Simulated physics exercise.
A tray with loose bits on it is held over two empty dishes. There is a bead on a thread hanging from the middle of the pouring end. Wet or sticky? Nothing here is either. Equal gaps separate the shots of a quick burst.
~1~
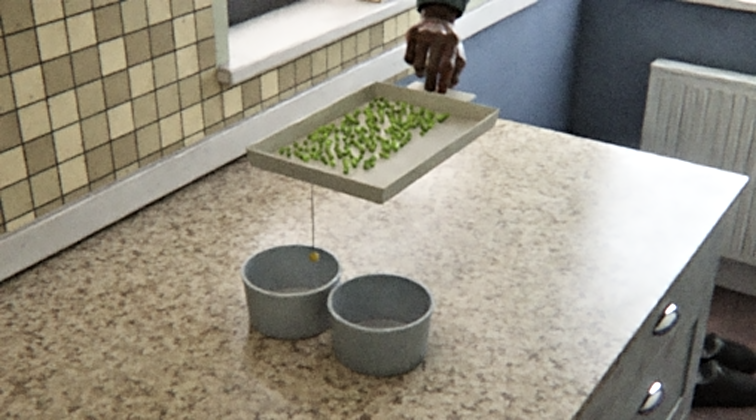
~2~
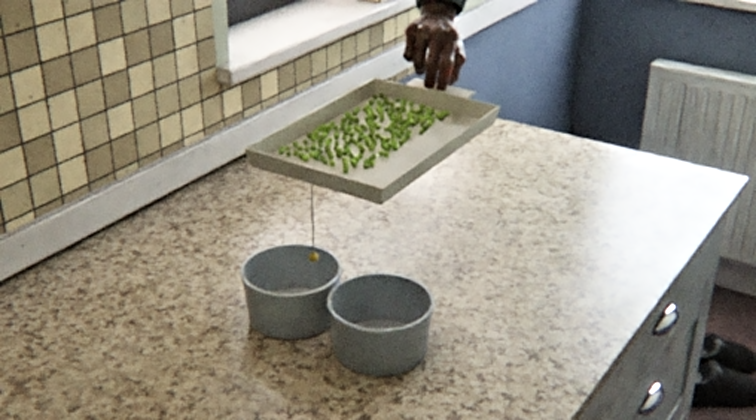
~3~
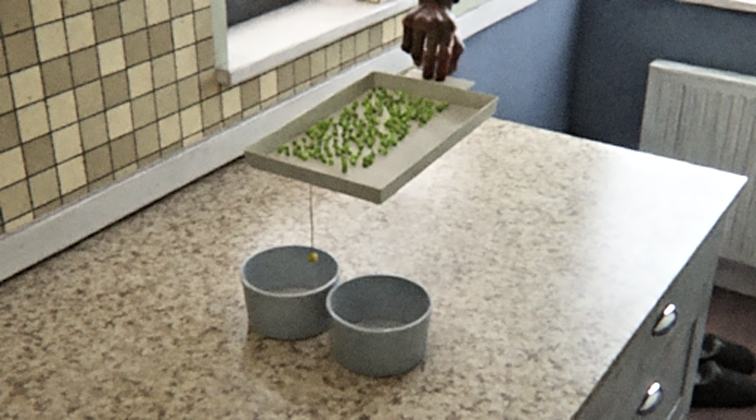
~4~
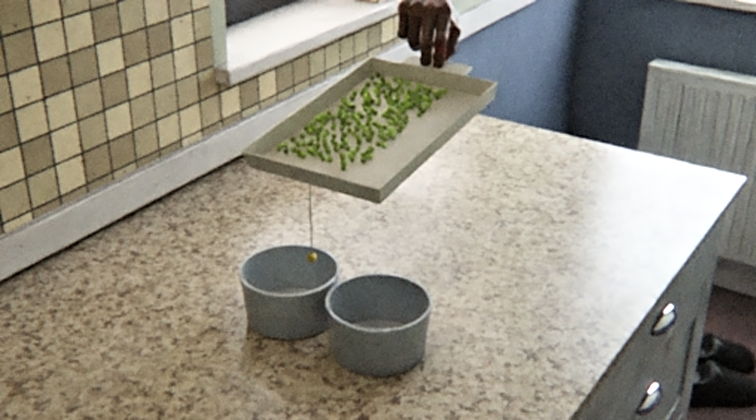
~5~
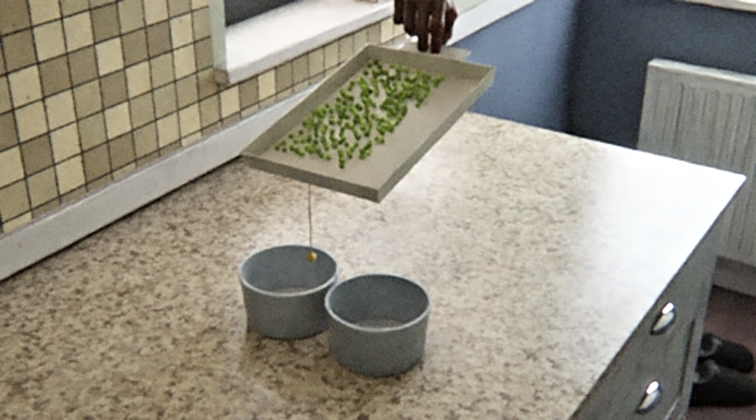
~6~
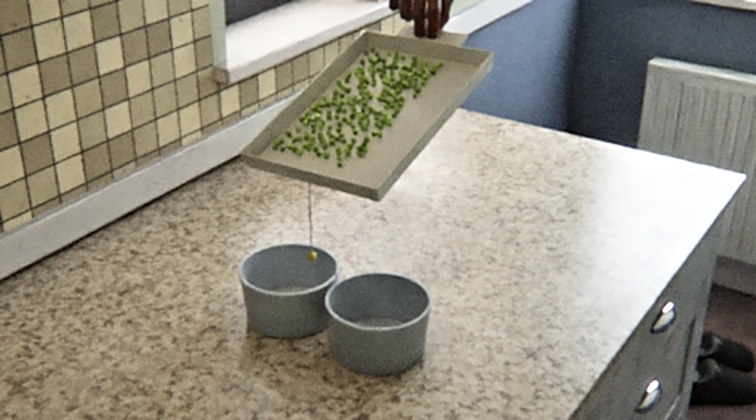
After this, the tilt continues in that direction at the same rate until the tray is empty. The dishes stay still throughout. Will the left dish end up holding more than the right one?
Yes.
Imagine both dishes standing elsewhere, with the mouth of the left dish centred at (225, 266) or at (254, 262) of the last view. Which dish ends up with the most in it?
The first time it's the left-side dish, the second time it's the left-side dish.
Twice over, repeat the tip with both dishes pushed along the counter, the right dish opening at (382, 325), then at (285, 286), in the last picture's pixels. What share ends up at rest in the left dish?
The first try gives 50 per cent, the second 30 per cent.
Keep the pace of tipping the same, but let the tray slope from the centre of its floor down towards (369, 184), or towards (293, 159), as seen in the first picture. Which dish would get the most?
At the first place the right dish, at the second the left one.
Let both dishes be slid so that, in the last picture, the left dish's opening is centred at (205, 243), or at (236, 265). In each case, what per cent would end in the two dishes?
First case: Some 70 %; second case: Some 90 %.
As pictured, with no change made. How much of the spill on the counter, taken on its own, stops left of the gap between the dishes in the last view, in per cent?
Around 100 per cent, I reckon.
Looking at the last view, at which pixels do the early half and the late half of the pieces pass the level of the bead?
First around (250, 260), afterwards around (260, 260).
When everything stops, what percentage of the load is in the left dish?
Around 60 per cent.
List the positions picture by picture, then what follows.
The first frame shows corners of the pouring end at (250, 148) and (382, 186), level; middle of the load at (372, 133), dried peas; left dish at (262, 309); right dish at (352, 345); bead on its thread at (314, 257).
The second frame shows corners of the pouring end at (250, 148) and (381, 186), level; middle of the load at (372, 131).
The third frame shows corners of the pouring end at (248, 149) and (380, 187), tipped barely, level across its low end; middle of the load at (371, 127).
The fourth frame shows corners of the pouring end at (246, 150) and (378, 186), tipped a little, level across its low end; middle of the load at (369, 119).
The fifth frame shows corners of the pouring end at (245, 151) and (376, 186), tipped a little, level across its low end; middle of the load at (367, 111).
The sixth frame shows corners of the pouring end at (244, 151) and (375, 186), tipped clearly, level across its low end; middle of the load at (365, 103); left dish at (259, 308); right dish at (350, 344).
Soon after the last picture, tray tipped steeply; nearly all on the tray; a small part outside both; a stray few in the air.
A little later, tray tipped past a quarter turn; about half on the tray; a small part in the left dish; a small part outside both; about a quarter in the air.
Later still, tray tipped past a quarter turn; about half in the left dish; about half outside both.
At rest, tray tipped past a quarter turn; none in the right dish; about half in the left dish; about half outside both.
